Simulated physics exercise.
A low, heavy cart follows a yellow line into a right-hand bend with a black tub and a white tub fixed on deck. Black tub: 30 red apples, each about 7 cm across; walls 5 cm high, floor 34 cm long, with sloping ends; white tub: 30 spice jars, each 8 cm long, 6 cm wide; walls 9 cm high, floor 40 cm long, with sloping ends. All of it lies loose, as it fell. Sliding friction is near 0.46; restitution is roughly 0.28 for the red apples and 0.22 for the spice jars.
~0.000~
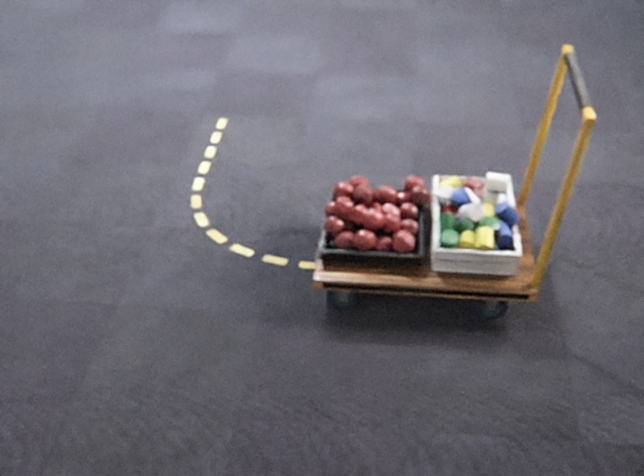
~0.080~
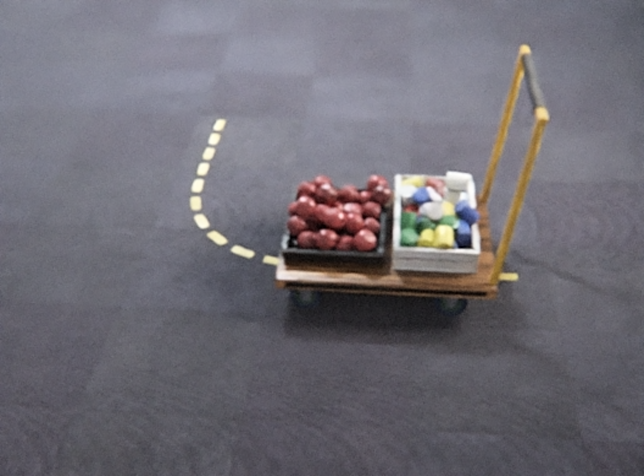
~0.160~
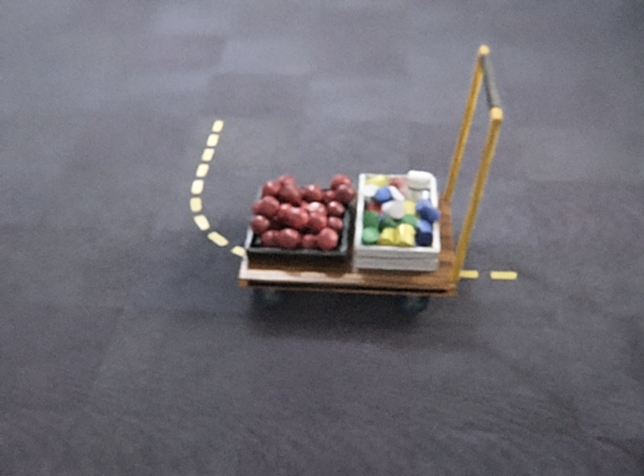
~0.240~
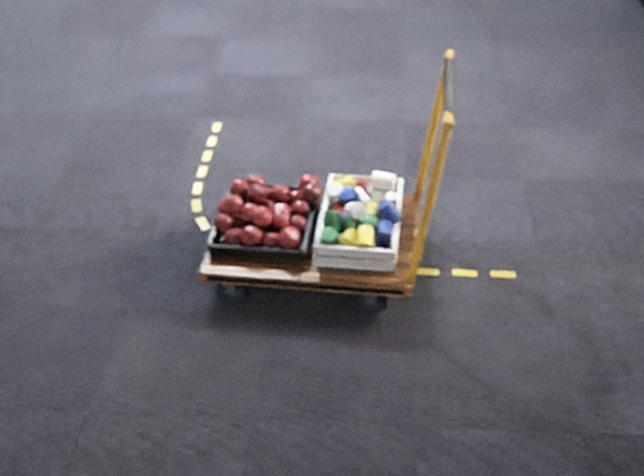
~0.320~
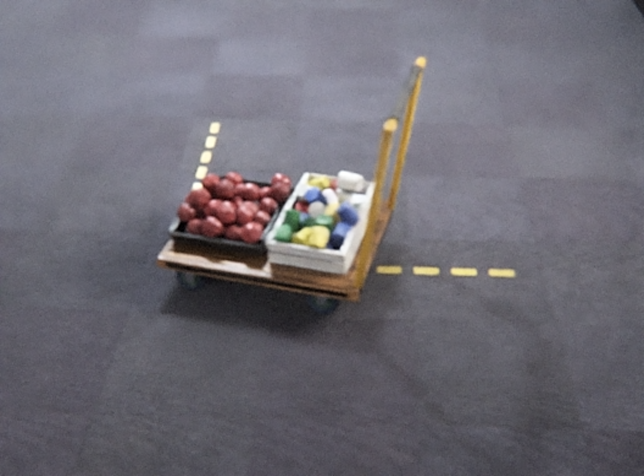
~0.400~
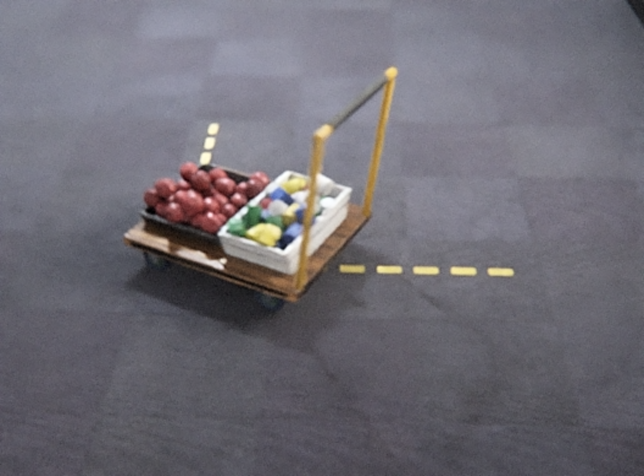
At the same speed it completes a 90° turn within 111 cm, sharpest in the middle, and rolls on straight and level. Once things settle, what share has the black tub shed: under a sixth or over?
Out of the black tub go more than one in six of the red apples.
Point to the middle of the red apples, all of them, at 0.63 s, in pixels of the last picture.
At about (165, 156).
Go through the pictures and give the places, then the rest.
In the first picture (each is followed by its nearest rim corner in this view; the camera moves round a little), black tub, (421, 254); white tub, (519, 252); 0° round, 0 cm rolled; none out.
In the second picture, black tub, (382, 253); white tub, (477, 250); 0° round, 13 cm rolled.
In the third picture, black tub, (344, 251); white tub, (437, 248); 0° round, 26 cm rolled.
In the fourth picture, black tub, (303, 250); white tub, (394, 249); 4° round, 39 cm rolled.
In the fifth picture, black tub, (258, 245); white tub, (343, 252); 13° round, 52 cm rolled.
In the sixth picture, black tub, (215, 235); white tub, (286, 252); 26° round, 66 cm rolled; none out.
After 0.50 s, black tub 26 in, 4 out and white tub 30 in, 0 out.
After 0.63 s, black tub 23 in, 7 out and white tub 29 in, 1 out.
After 0.84 s, black tub 22 in, 8 out and white tub 28 in, 2 out.
Final count (at 1.29 s), black tub 22 in, 8 out and white tub 28 in, 2 out. Asked share, 8 of 30, 27 per cent.
